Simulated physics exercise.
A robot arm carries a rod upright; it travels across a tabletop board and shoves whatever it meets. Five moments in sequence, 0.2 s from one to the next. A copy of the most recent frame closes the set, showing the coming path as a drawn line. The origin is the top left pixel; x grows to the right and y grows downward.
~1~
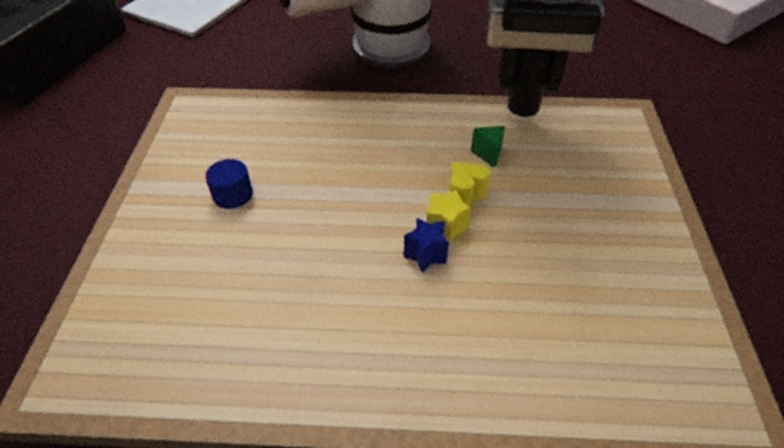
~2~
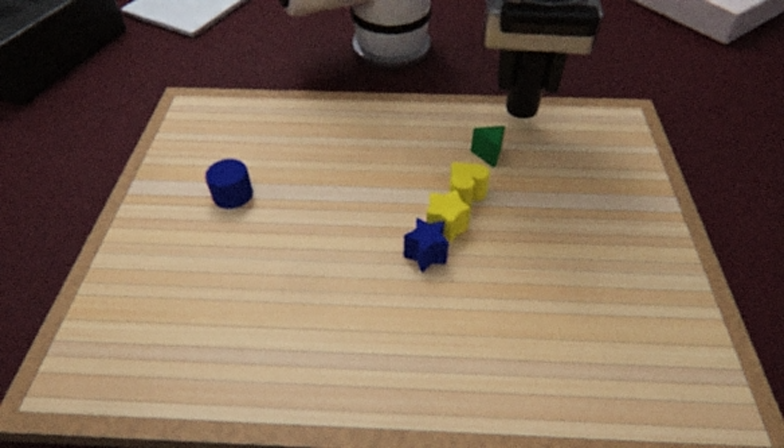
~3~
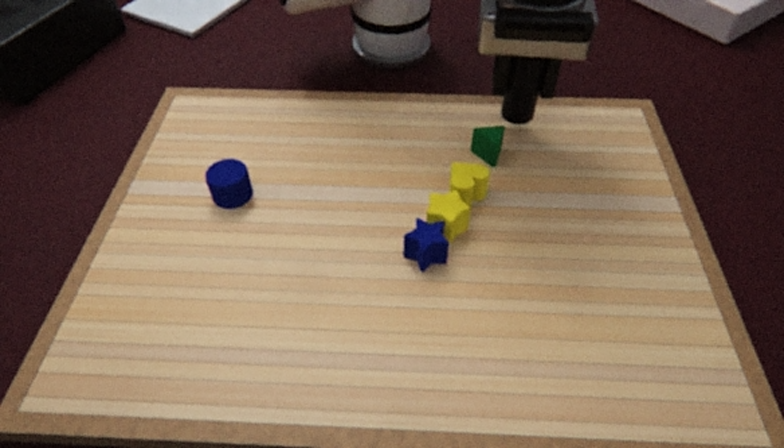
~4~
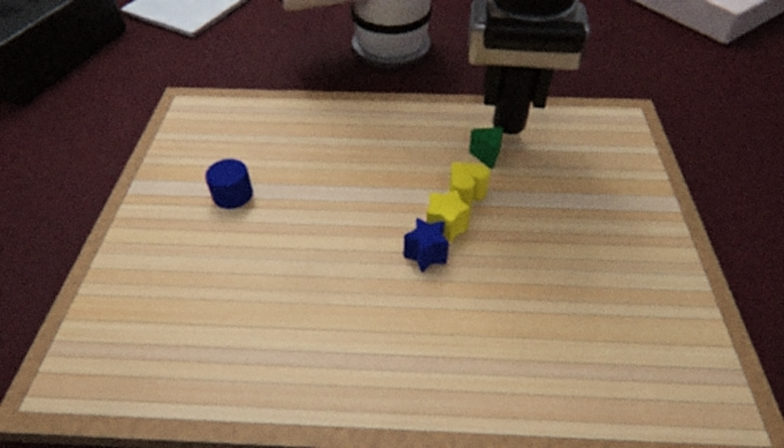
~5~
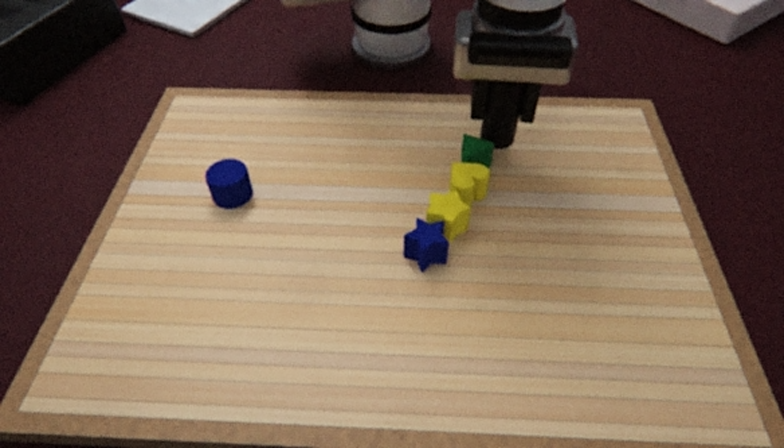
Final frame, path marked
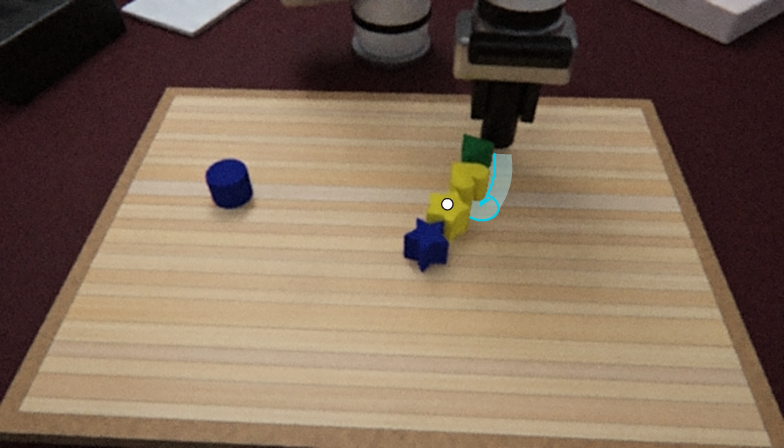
Robot arm lowering its dark rod toward a green block and nudging it slightly left, near yellow and blue blocks standing still.
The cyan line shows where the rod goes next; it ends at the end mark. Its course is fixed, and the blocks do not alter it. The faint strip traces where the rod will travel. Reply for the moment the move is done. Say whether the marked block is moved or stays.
Once the path is done, it is somewhere new.
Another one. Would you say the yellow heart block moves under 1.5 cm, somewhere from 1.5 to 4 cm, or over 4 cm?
It's set to move 1.5-4 cm.
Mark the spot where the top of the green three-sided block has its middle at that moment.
Around (463, 155).
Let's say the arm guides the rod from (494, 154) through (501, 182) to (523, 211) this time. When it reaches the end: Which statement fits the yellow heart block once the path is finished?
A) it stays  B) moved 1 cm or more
I'll go with A - it stays.
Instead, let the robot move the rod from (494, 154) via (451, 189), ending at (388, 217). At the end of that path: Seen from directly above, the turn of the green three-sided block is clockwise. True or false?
The statement is true.
Path on the board, from (494, 154) over (493, 180) to (480, 207); the dot is on the yellow star-shaped block.
The first path, step by step. Halfway along, rod (496, 165); green three-sided block (465, 153), turned 50° clockwise.
At the end, rod (482, 191); blue star-shaped block in place; yellow star-shaped block (438, 208), turned 35° anticlockwise; yellow heart block (447, 184), turned 70° clockwise; green three-sided block (463, 155), turned 65° clockwise.
